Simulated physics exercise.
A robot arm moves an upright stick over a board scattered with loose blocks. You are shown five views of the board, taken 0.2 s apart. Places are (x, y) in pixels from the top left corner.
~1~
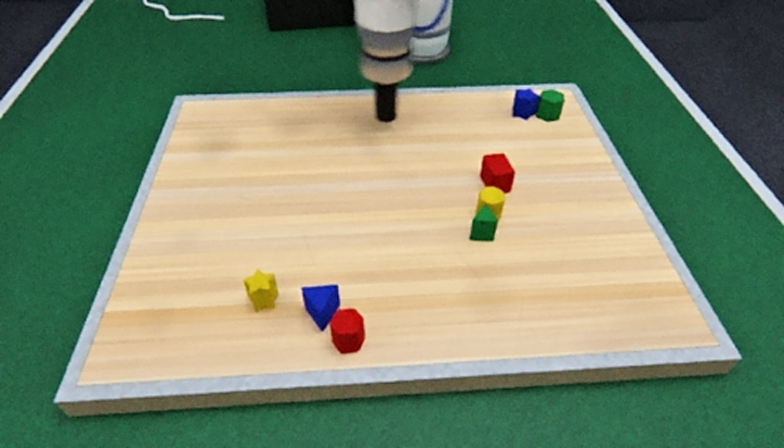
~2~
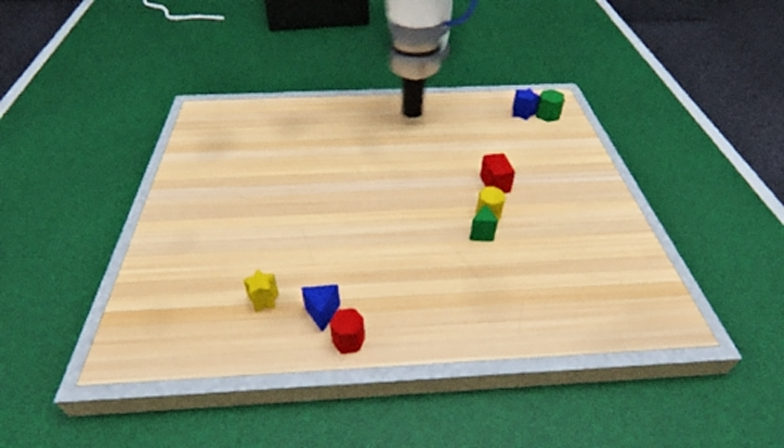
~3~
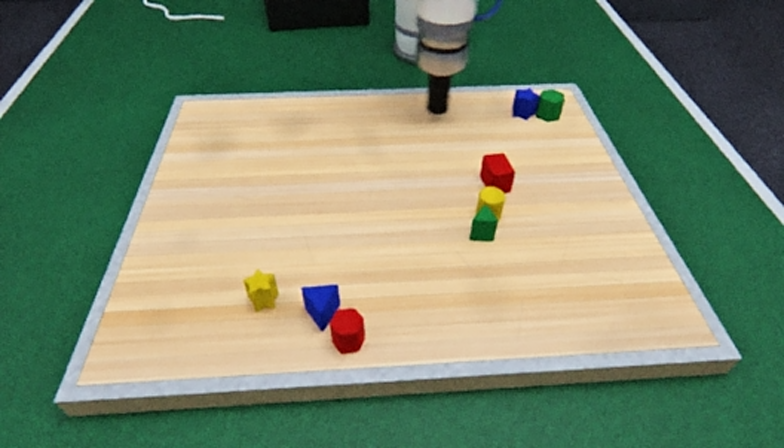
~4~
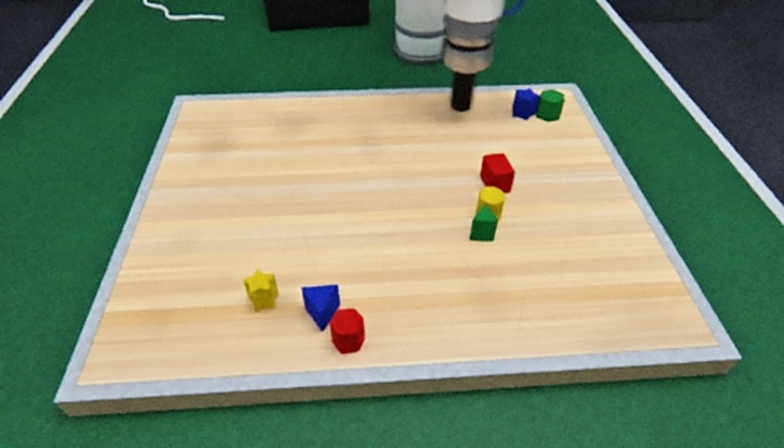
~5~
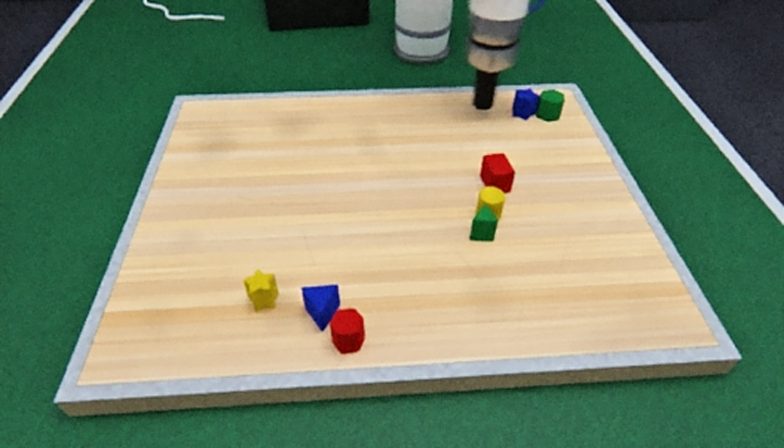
A pale wooden board with a grey rim lies on a green surface, seen from above one edge by a still camera. A blue star and green hexagon sit together at the far right, with red, yellow and green blocks below them, and yellow, blue and red blocks nearer, left of centre. The robot arm slides its dark upright stick steadily rightward along the far edge, nearing the blue star, while every block stays still.
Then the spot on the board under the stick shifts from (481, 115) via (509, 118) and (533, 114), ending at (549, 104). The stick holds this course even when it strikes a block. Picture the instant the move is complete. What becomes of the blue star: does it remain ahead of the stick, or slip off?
The stick still drives it.
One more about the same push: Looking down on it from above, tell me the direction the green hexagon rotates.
Clockwise, looking down.
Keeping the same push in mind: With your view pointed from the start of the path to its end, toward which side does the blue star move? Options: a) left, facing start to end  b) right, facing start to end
It's a.
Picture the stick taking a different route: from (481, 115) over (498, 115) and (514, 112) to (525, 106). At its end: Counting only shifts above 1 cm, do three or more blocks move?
No - that is not the case.
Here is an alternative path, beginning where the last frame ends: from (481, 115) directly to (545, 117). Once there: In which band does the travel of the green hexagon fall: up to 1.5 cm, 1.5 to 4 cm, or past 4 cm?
It ends over 4 cm away.
The first path, step by step. One third of the way, stick at (511, 107); blue star at (531, 93), turned 20° anticlockwise; green hexagon at (555, 95).
Two thirds of the way, stick at (536, 103); blue star at (546, 86), turned 65° anticlockwise; green hexagon at (571, 91), turned 65° clockwise.
At the end, stick at (552, 93); blue star at (557, 75), turned 80° anticlockwise; green hexagon at (576, 90), turned 80° clockwise.
